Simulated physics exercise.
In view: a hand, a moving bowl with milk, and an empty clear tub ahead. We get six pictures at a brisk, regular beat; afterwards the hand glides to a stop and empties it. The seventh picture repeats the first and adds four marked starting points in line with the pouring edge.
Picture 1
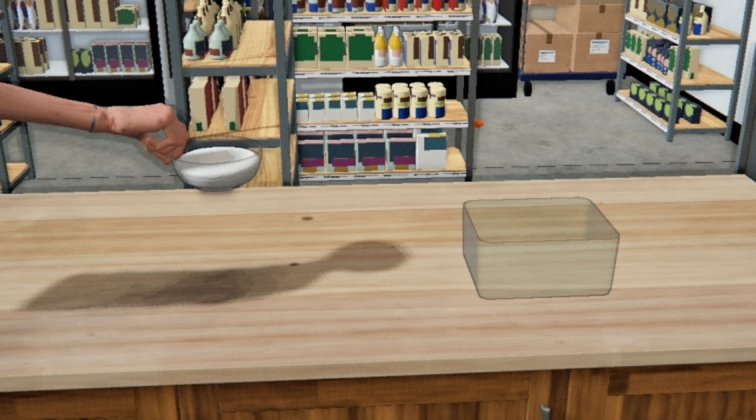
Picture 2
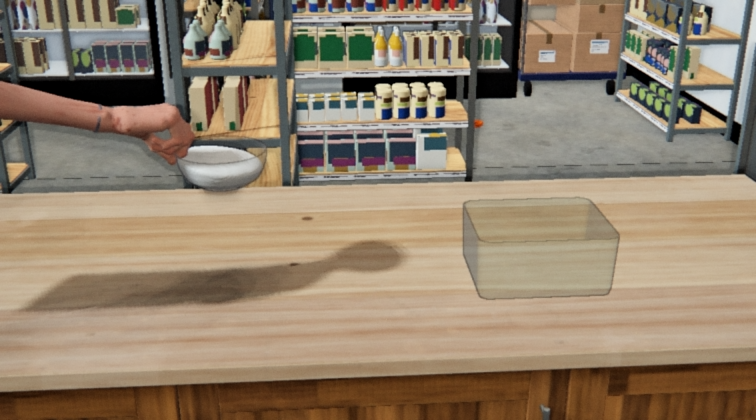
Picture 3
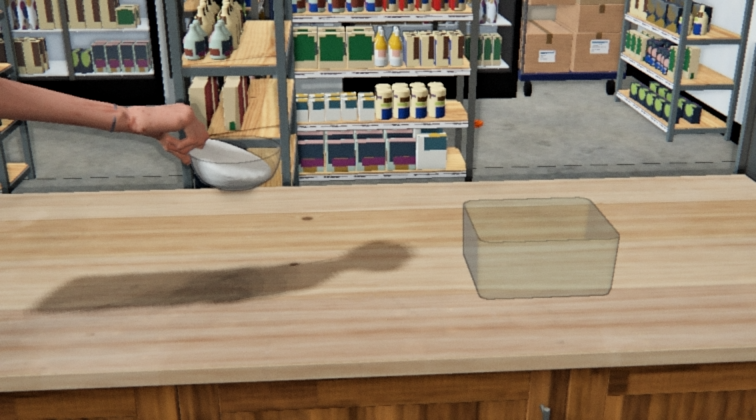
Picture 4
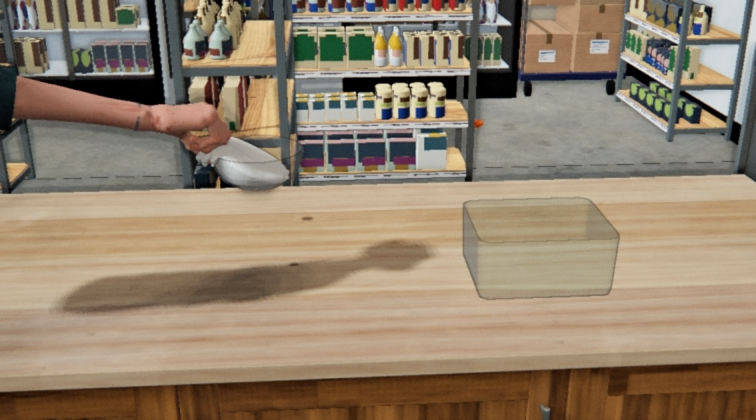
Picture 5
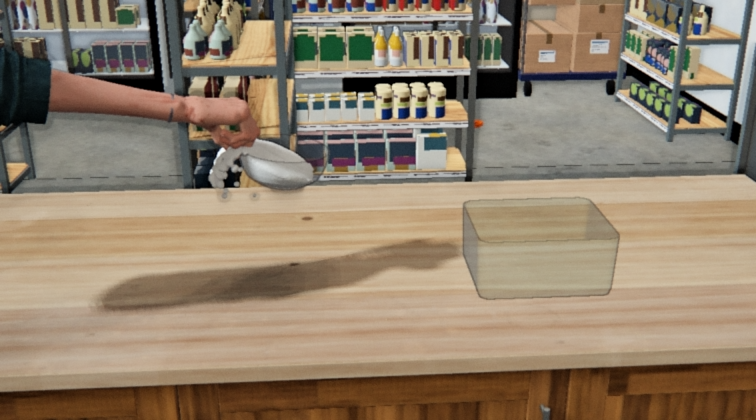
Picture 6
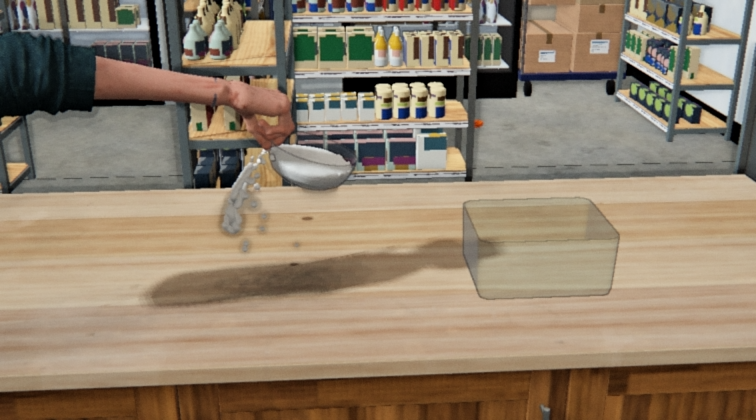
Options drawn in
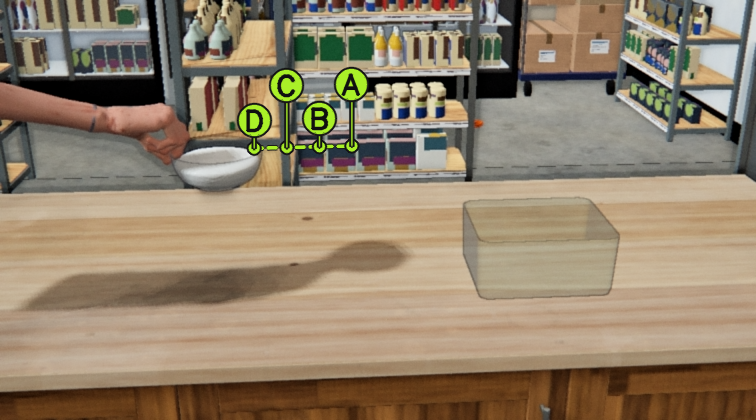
A hand carried a bowl to the right above a wooden counter, tilting it along the way, and milk slopped over its left side in a trailing splash while an empty clear tub sat still.
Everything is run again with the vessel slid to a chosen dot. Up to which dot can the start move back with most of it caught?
Dot C just does it.
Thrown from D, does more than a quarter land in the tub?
Yes, it does.
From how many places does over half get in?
Three of the four.
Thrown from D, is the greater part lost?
Yes, that goes wrong.
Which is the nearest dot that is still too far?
Here it is dot D.
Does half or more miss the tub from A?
No, that is safe.
On the marked copy, A at (351, 146); B at (319, 146); C at (286, 147); D at (254, 148).
Choosing A, about 82 % lands in the tub, 14 % falls short and 4 % goes beside or beyond.
Choosing B, about 75 % lands in the tub, 19 % falls short and 6 % goes beside or beyond.
Choosing C, about 64 % lands in the tub, 30 % falls short and 6 % goes beside or beyond.
Choosing D, about 29 % lands in the tub, 64 % falls short and 7 % goes beside or beyond.
